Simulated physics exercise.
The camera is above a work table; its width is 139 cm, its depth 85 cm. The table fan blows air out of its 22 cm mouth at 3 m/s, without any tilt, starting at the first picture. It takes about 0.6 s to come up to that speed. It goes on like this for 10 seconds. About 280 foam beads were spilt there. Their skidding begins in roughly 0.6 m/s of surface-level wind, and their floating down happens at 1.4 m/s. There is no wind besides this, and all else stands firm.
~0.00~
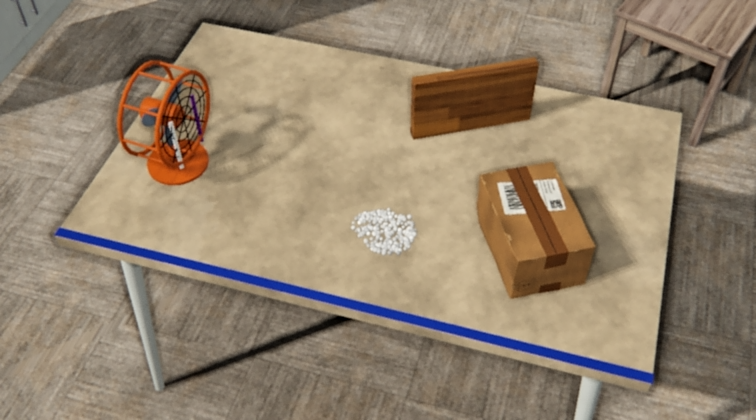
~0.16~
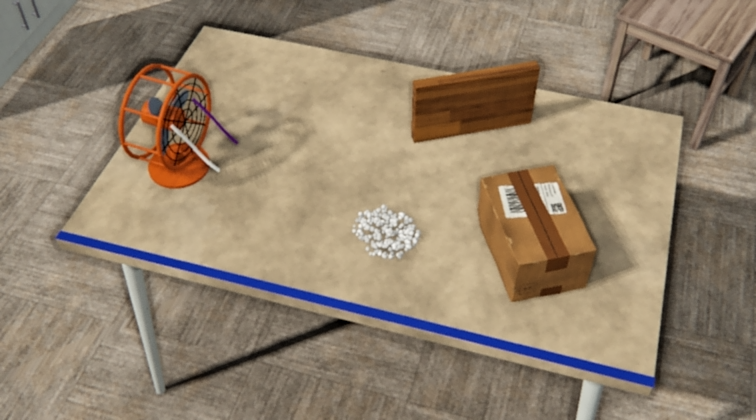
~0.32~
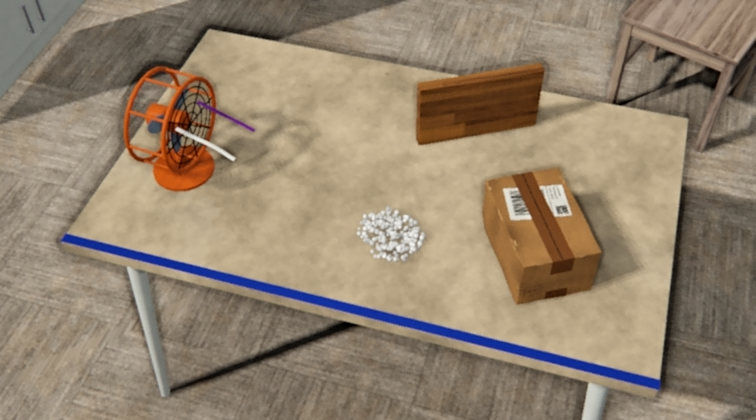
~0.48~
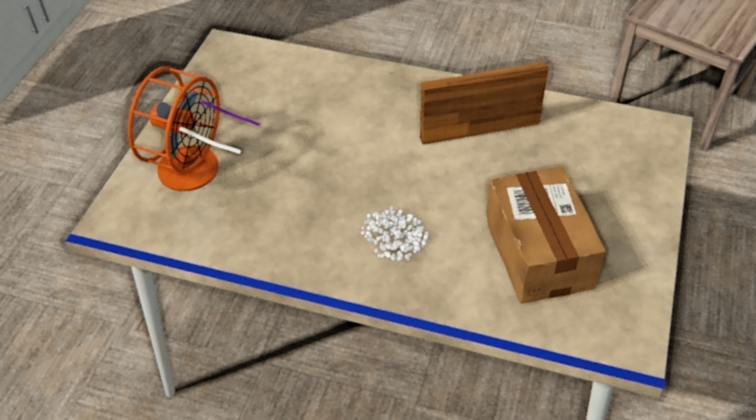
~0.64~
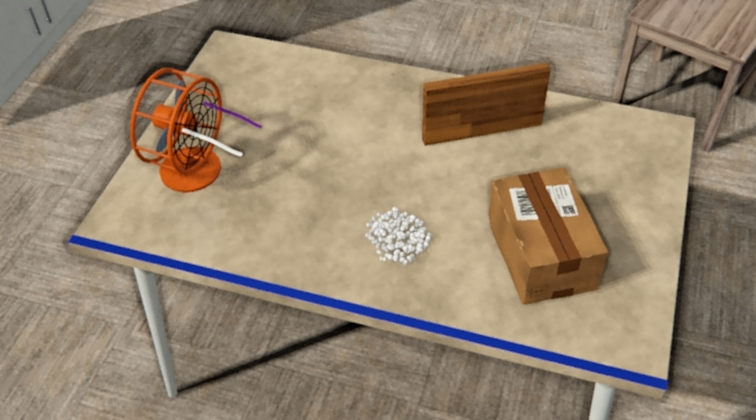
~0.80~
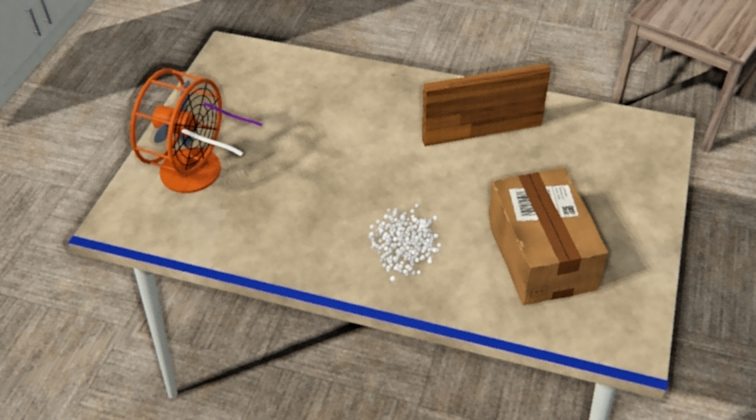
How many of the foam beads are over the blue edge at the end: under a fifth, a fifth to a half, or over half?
What ends up over the blue edge amounts to the majority.
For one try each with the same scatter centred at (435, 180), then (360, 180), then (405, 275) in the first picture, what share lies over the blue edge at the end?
Try by try: About 0 per cent, 0 per cent and 100 per cent.
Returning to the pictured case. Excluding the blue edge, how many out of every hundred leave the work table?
Estimated share: Around 15 %.
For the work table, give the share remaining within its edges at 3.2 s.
Estimated share: Some 2 %.
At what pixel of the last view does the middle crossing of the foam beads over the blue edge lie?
I'd point to somewhere near (466, 341).
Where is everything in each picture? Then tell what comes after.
In the first picture, the middle of the foam beads is near (387, 231), none has stirred yet and the mouth of the table fan is at (166, 114).
In the second picture, the middle of the foam beads is near (388, 232), none has stirred yet and the blue edge is centred on (334, 308).
In the third picture, the middle of the foam beads is near (392, 234), none has stirred yet, the top of a box is at (542, 215) and the top of a board is at (481, 76).
In the fourth picture, the middle of the foam beads is near (396, 234) and none has stirred yet.
In the fifth picture, the middle of the foam beads is near (399, 235) and none has stirred yet.
In the sixth picture, the middle of the foam beads is near (404, 241), the farthest in sight from the table fan is at (438, 251) and about 55 % have left their places.
After 2.0 s the count stands so, 84 % are over the blue edge.
After 3.2 s the count stands so, 84 % are over the blue edge.
After 5.5 s the count stands so, 84 % are over the blue edge.
After 10.0 s, at the end, 84 % are over the blue edge.
